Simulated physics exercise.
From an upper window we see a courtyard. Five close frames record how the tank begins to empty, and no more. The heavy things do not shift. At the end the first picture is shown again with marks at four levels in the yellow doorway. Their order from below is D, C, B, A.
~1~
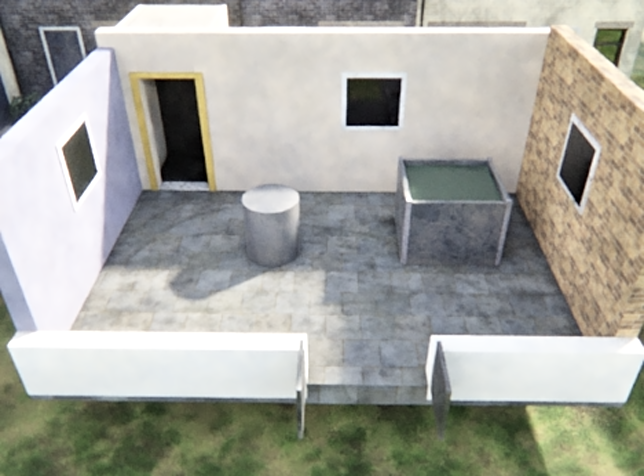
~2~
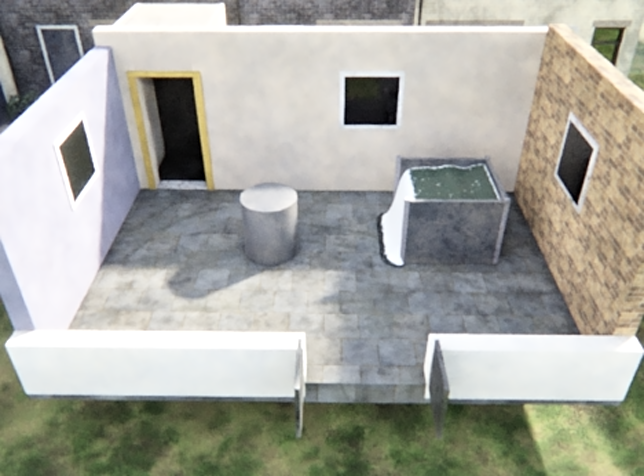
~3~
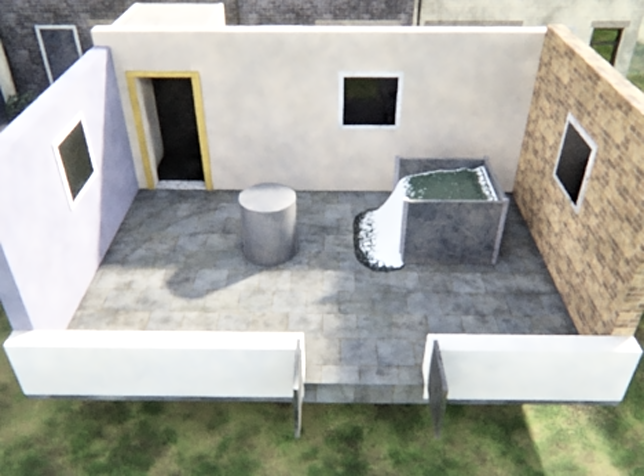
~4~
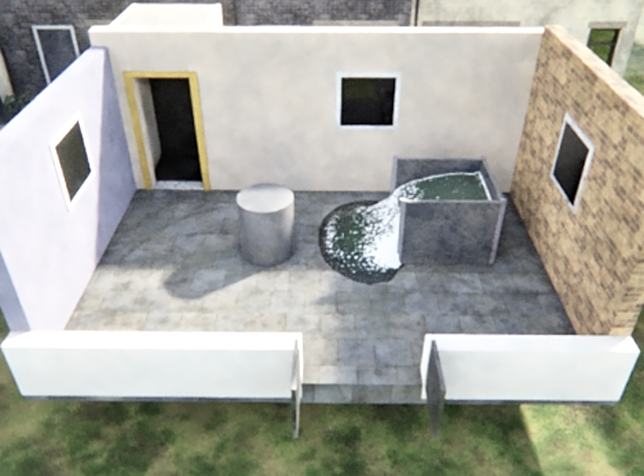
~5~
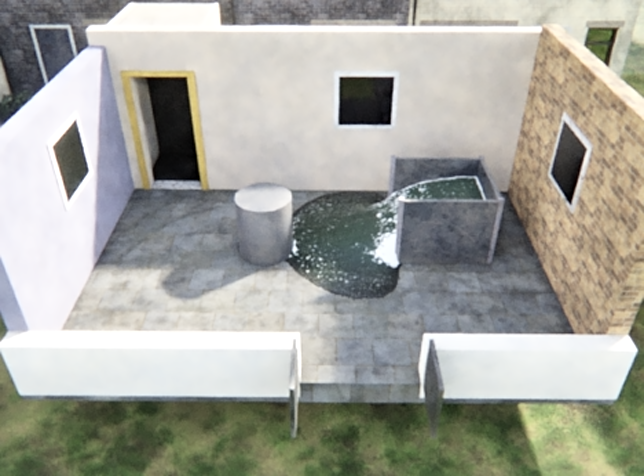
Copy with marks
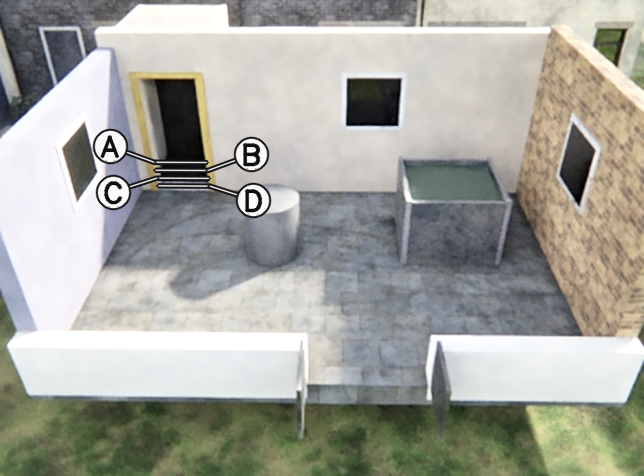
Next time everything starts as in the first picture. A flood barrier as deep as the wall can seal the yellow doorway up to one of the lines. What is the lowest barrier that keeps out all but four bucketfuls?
Use height C.
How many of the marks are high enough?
Three of them.
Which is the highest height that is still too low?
Height D.
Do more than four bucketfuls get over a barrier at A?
No, that is safe.
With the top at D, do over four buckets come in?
Yes, that goes wrong.
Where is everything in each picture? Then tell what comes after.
Water in the tank at rest, its middle at (451, 184); foot of the yellow doorway at (184, 190); open gate at (369, 332).
Water covers 1 % of the ground and shows as far out as (400, 264).
Water covers 4 % of the ground and shows as far out as (378, 267).
Water covers 8 % of the ground and shows as far out as (338, 267).
Water covers 15 % of the ground and shows as far out as (295, 260).
On the marked copy, A at (180, 162); B at (181, 170); C at (182, 178); D at (184, 185); from the bottom up D, C, B, A.
If A is chosen, nothing gets over.
If B is chosen, a splash gets over, under a bucket.
If C is chosen, a bucket or two gets in.
If D is chosen, about 8 bucketfuls get in.
